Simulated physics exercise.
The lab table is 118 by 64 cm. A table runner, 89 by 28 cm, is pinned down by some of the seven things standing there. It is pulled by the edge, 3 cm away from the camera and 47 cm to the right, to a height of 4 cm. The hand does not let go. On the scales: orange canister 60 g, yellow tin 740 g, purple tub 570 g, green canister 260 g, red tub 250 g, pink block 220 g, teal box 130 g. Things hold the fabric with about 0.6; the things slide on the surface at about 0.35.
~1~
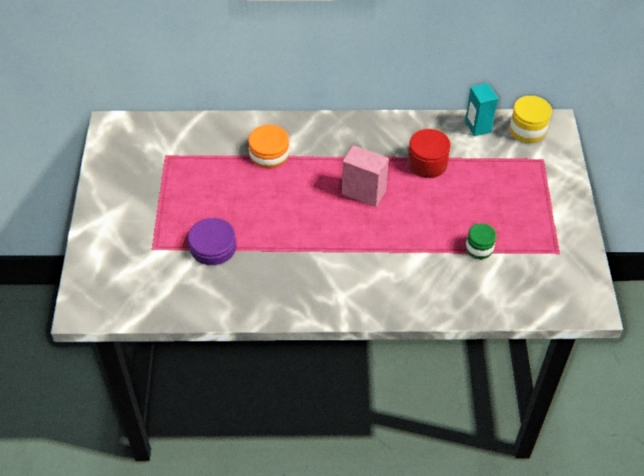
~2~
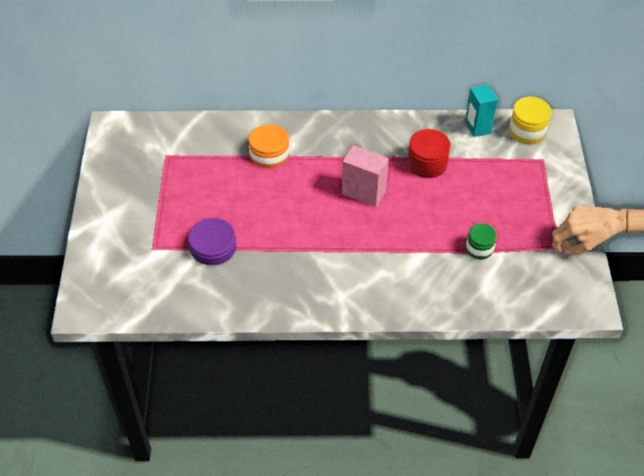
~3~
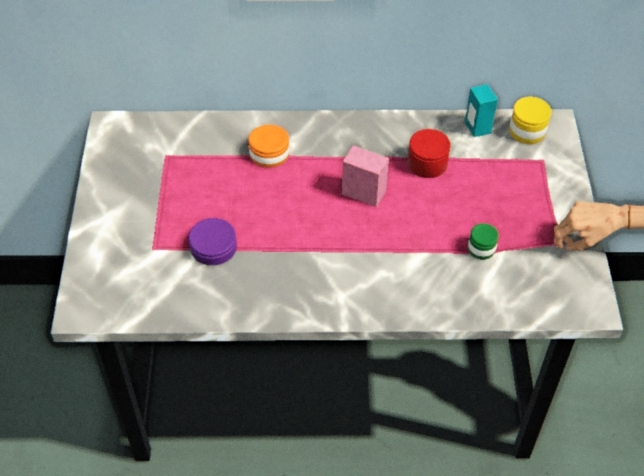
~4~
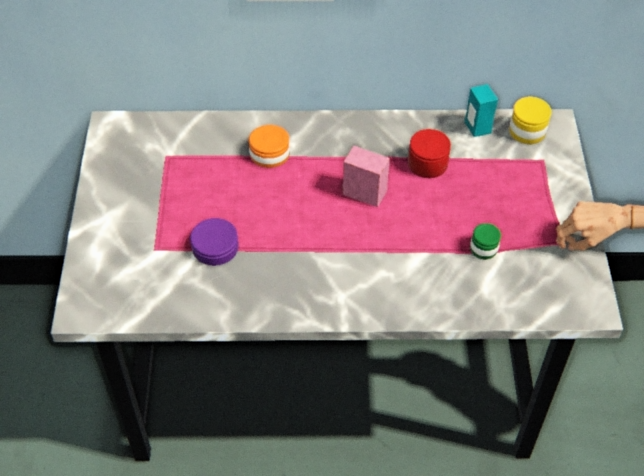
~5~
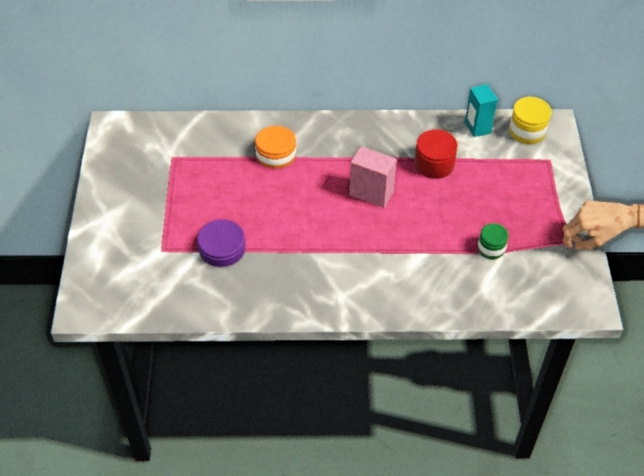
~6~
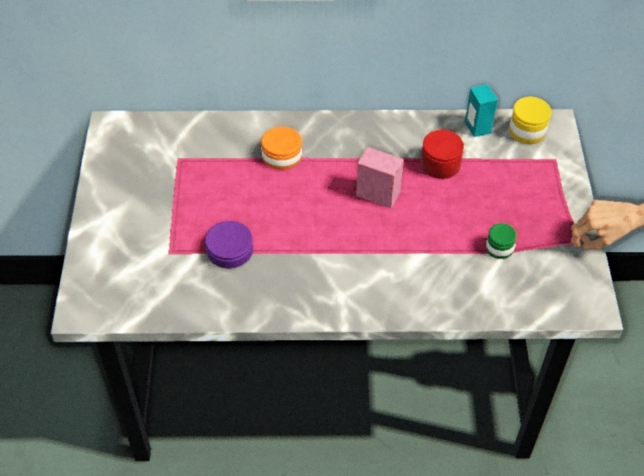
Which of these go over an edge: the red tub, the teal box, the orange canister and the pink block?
Result: Red tub falls off, teal box stays on, orange canister remains up there, pink block remains up there.
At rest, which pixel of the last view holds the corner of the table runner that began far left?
Around (359, 180).
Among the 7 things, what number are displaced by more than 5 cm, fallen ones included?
I count 5.
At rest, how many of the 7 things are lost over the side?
2 of them.
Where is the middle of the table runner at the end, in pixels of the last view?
Near (560, 218).
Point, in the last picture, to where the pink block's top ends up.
Near (584, 174).
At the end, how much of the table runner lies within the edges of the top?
About 60 per cent.
Next, 95 % of the table runner is still over the top; pink block 14 cm off its start, orange canister 14 cm off its start, red tub 14 cm off its start.
Then, 80 % of the table runner is still over the top; pink block 29 cm off its start, red tub 28 cm off its start, orange canister 28 cm off its start.
After that, 65 % of the table runner is still over the top; red tub 42 cm off its start at (609, 169), pink block 41 cm off its start at (555, 170), orange canister 40 cm off its start at (441, 155).
Later, 60 % of the table runner is still over the top; red tub over the edge, pink block 47 cm off its start, orange canister 45 cm off its start.
At the end, 60 % of the table runner is still over the top; red tub over the edge, pink block 48 cm off its start at (584, 174), orange canister 45 cm off its start at (465, 155), teal box 0 cm off its start at (484, 93).
